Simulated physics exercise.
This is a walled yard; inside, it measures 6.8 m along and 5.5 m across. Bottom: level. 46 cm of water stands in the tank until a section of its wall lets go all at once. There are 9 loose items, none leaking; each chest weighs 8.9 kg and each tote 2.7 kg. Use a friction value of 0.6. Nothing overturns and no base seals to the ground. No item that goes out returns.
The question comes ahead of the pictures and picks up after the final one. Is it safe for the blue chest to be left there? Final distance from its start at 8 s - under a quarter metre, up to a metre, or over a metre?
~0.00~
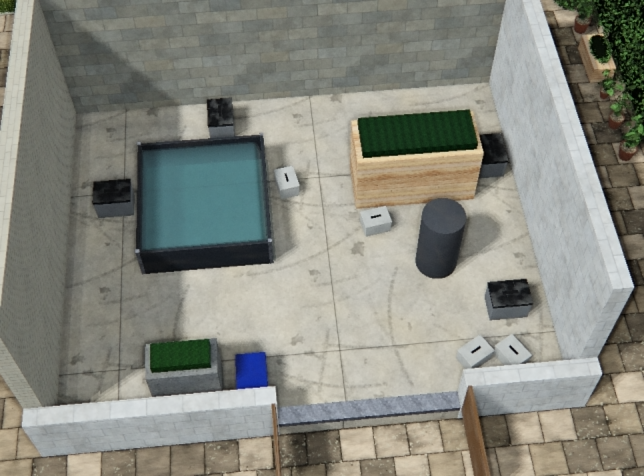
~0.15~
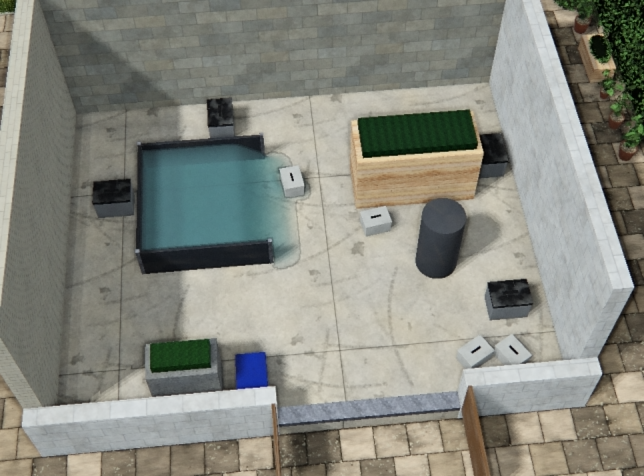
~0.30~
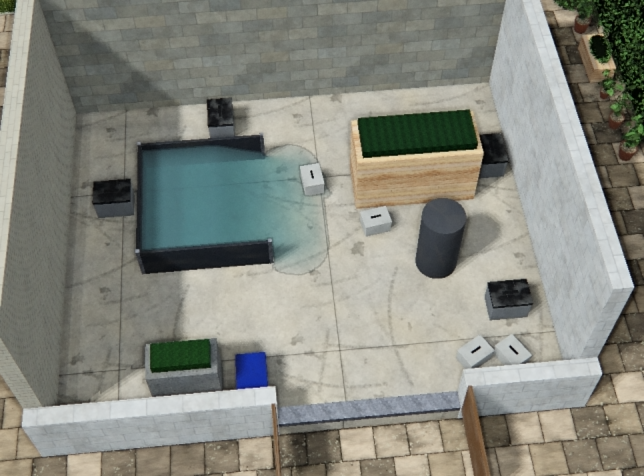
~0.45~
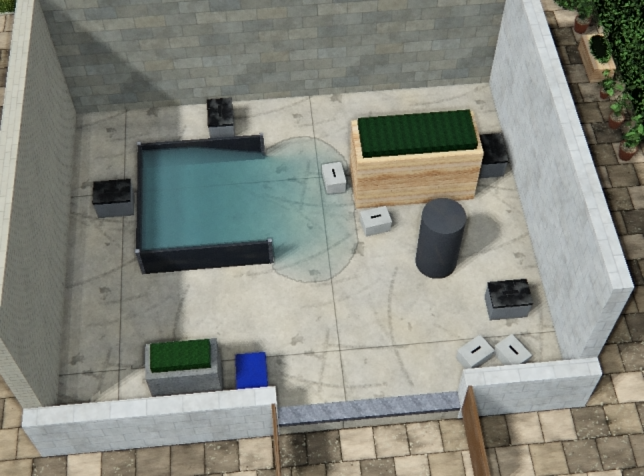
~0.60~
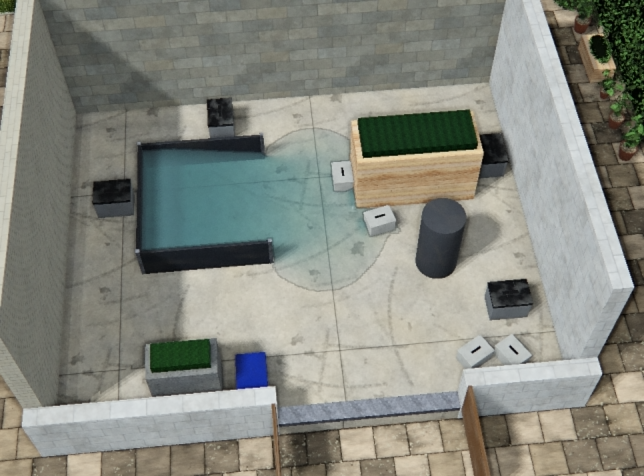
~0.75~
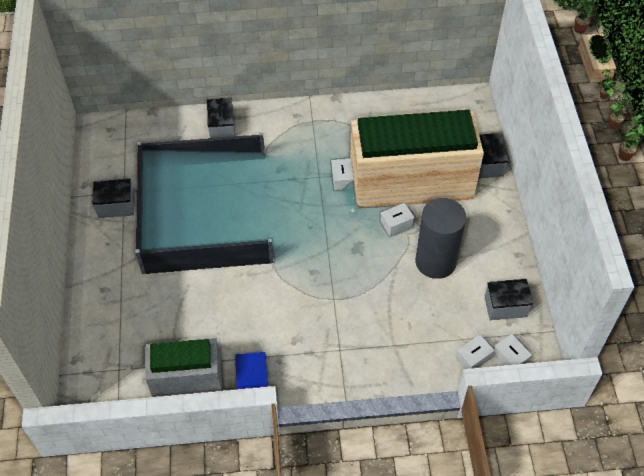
The move is tiny.
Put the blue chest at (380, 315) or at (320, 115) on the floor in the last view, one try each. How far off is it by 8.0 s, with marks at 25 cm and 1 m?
Well, the first time it covers a big distance, and the second time it covers a big distance.
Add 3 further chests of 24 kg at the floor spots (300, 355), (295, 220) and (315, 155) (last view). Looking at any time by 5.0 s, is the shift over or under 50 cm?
In that order: Less, past it, over.
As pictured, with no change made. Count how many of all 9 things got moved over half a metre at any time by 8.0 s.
It works out to 7.
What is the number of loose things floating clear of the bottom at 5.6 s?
6 at that moment.
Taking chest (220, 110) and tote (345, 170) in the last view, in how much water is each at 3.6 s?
Depths: Near 2 cm, then near 19 cm.
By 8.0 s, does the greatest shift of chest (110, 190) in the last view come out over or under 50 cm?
The answer is that it fell shy of the limit.
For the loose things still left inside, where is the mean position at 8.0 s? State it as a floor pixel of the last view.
It sits at about (307, 258).
After 1.6 s the blue chest is near (251, 372), 0.0 m from its start, aground; 0 of 9 are out; 1 afloat.
After 3.6 s the blue chest is near (251, 372), 0.0 m from its start, aground; 0 of 9 are out; 6 afloat.
After 5.6 s the blue chest is near (251, 372), 0.0 m from its start, aground; 0 of 9 are out; 6 afloat.
After 8.0 s the blue chest is near (249, 372), 0.0 m from its start, aground; 1 of 9 are out; 4 afloat.
